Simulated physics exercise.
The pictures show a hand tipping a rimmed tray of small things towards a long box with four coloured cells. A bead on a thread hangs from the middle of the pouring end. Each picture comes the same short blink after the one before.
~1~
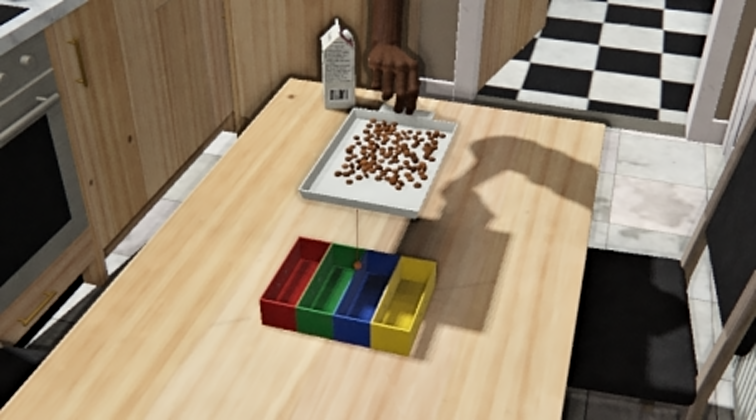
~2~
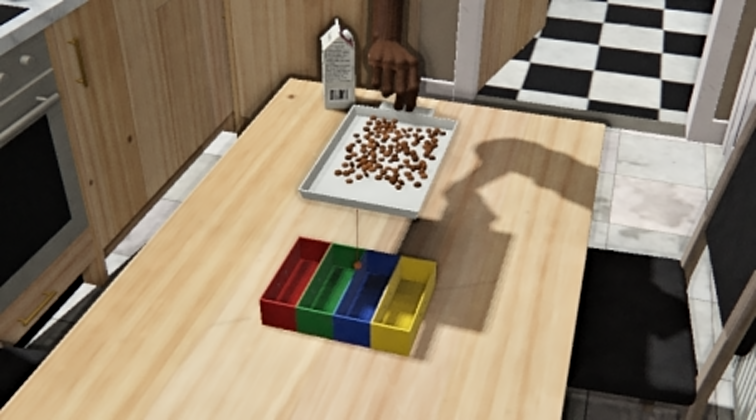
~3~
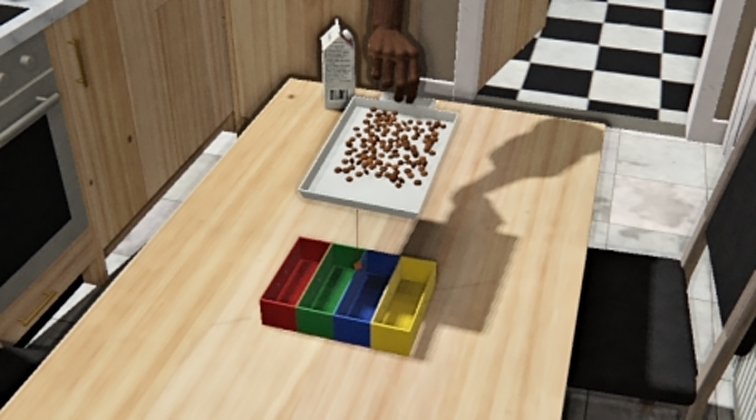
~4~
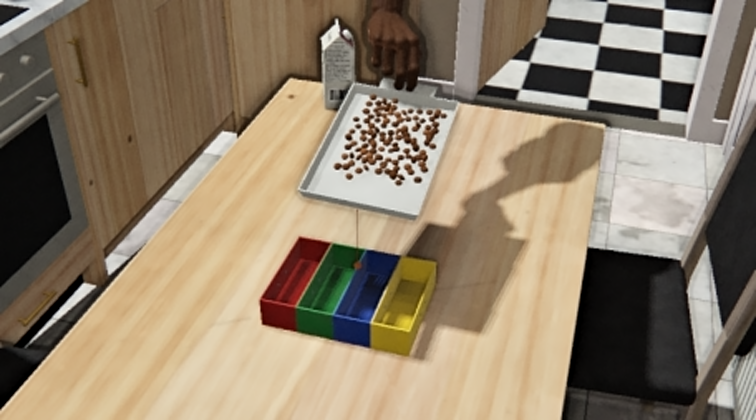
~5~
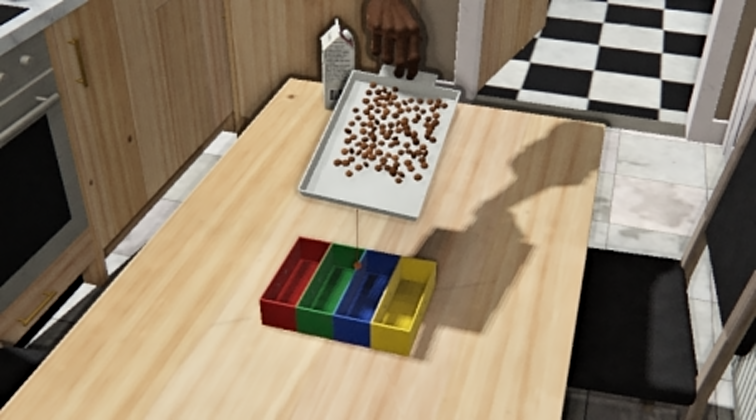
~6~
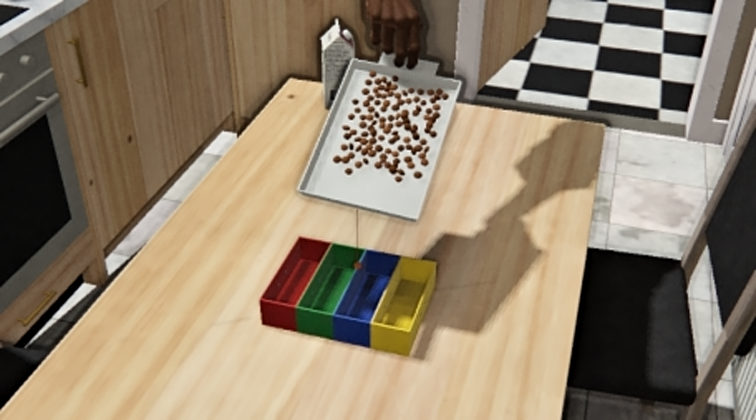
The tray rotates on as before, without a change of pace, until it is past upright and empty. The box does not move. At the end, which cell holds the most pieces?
The yellow cell gets the most.
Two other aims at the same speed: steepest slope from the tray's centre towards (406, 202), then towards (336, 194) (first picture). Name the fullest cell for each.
In turn: The cell in yellow; the red one.
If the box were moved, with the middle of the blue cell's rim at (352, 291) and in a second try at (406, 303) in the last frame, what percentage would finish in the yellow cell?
Roughly 50 per cent, and 0 per cent.
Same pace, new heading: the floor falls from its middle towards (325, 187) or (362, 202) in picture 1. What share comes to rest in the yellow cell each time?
First some 0, then 20 per cent.
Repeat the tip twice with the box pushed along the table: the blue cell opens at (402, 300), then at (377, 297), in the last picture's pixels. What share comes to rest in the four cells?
About 100 and 100 per cent.
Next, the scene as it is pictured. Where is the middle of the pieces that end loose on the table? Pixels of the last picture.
Roughly at (422, 384).
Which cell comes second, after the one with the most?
Second comes the cell in blue.
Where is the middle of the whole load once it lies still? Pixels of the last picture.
At about (386, 326).
Shortly afterwards, tray tipped steeply; near two thirds on the tray; only a few in the yellow cell; only a few in the blue cell; near a third falling or outside the box.
Next, tray tipped past a quarter turn; only a few on the tray; near half in the yellow cell; near a quarter in the blue cell; a little in the green cell; near a quarter falling or outside the box.
Some moments later, tray tipped past a quarter turn; near half in the yellow cell; near a quarter in the blue cell; a little in the green cell; a little falling or outside the box.
In the end, tray tipped past a quarter turn; near half in the yellow cell; near a quarter in the blue cell; a little in the green cell; none at all in the red cell; a little outside the box.
